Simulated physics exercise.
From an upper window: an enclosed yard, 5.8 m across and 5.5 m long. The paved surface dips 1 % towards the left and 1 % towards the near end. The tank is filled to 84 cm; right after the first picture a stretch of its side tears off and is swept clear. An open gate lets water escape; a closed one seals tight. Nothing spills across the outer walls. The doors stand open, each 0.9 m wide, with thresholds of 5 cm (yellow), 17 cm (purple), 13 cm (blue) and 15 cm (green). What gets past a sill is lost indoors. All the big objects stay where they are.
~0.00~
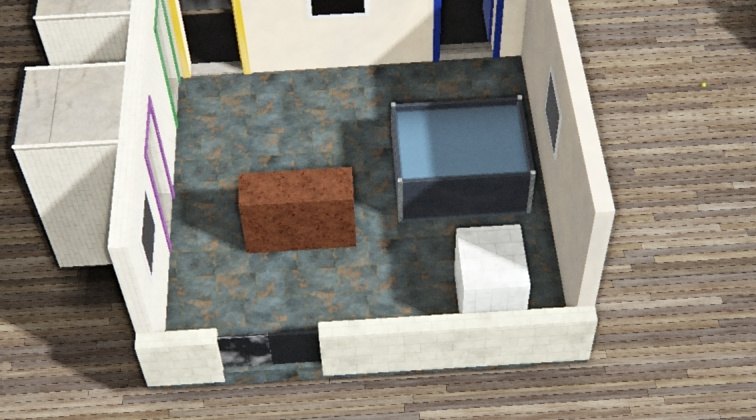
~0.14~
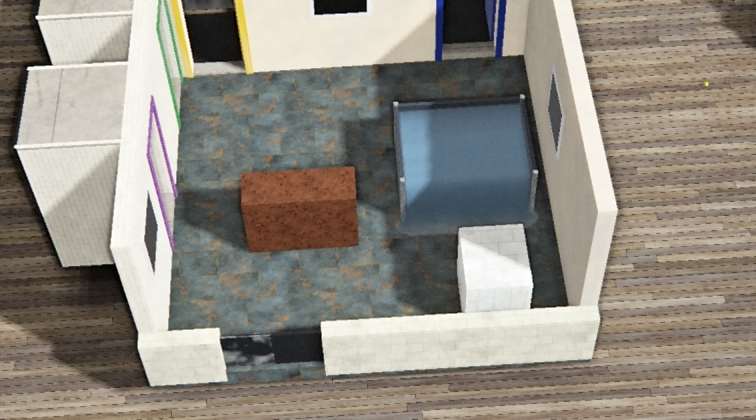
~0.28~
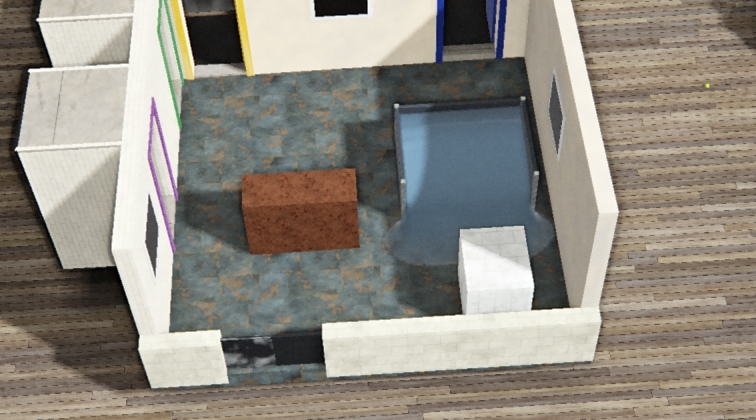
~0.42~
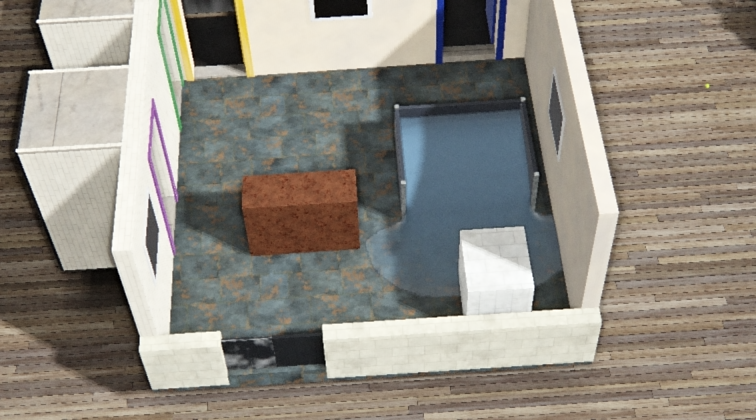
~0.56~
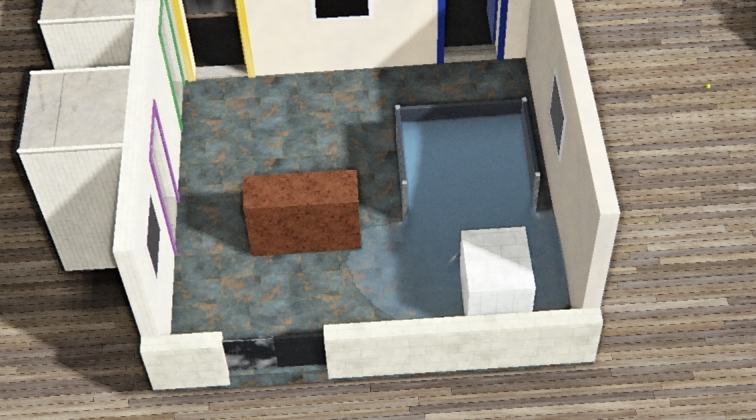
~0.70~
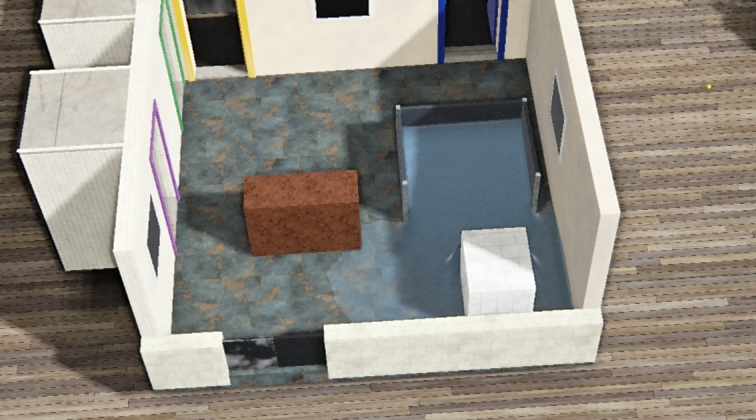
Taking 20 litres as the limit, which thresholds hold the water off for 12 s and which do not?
Door by door: At the yellow door it exceeds the limit; at the purple door it stays under the limit; at the blue door it keeps below the limit; at the green door it stays under the limit.
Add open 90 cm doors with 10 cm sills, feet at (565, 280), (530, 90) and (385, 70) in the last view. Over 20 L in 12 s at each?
In that order: Over, not over, not over.
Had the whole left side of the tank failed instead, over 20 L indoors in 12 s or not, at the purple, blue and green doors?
Against that limit: Purple above, blue not over, green above.
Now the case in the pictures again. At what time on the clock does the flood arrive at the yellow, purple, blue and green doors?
Yellow 4.0 s, purple 2.6 s, blue 3.0 s, green 3.6 s.
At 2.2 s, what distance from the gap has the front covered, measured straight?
Some 5.0 m out.
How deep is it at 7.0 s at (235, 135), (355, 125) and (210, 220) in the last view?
Roughly 4, 5 and 9 cm, in turn.
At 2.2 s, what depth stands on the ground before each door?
In cm: Yellow 0, purple 0, blue 0, green 0.
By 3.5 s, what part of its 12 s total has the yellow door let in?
Some 0 per cent by then.
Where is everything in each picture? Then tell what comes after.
The first picture shows still water, 84 cm deep, in the tank at (461, 142).
In the second picture, water pours out at (468, 199) and has run 1.0 m, to (535, 214); typically 7 cm deep outside, 84 cm at the tank's back.
In the third picture, the front is at (392, 245), 1.3 m from the gap at (468, 204); 1.7 m2 of floor is under water; 74 cm left at the back of the tank.
In the fourth picture, water pours out at (468, 207) and has run 1.6 m, to (382, 269); typically 16 cm deep outside, 73 cm at the tank's back.
In the fifth picture, the front is at (395, 314), 2.1 m from the gap at (469, 208); 4.4 m2 of floor is under water; 67 cm left at the back of the tank.
In the sixth picture, the front is at a hidden place, 2.6 m from the gap at (470, 209); 5.8 m2 of floor is under water; 58 cm left at the back of the tank.
After 1.4 s water covers 30 % of the floor and is deepest (56 cm) near (487, 343); yellow door not reached, purple door not reached, blue door not reached, green door not reached.
After 2.2 s water covers 40 % of the floor and is deepest (50 cm) near (170, 365); yellow door not reached, purple door not reached, blue door not reached, green door not reached.
After 3.5 s water covers 60 % of the floor and is deepest (34 cm) near (170, 365); yellow door not reached, purple door 13 cm at the sill, 0 L in, blue door 8 cm at the sill, 0 L in, green door not reached.
After 7.0 s water covers 90 % of the floor and is deepest (19 cm) near (195, 363); yellow door 12 cm at the sill, 119 L in, purple door 10 cm at the sill, 0 L in, blue door 2 cm at the sill, 0 L in, green door 7 cm at the sill, 0 L in.
After 12.0 s water covers 100 % of the floor and is deepest (12 cm) near (170, 365); yellow door 11 cm at the sill, 188 L in, purple door 10 cm at the sill, 0 L in, blue door 4 cm at the sill, 0 L in, green door 11 cm at the sill, 0 L in.
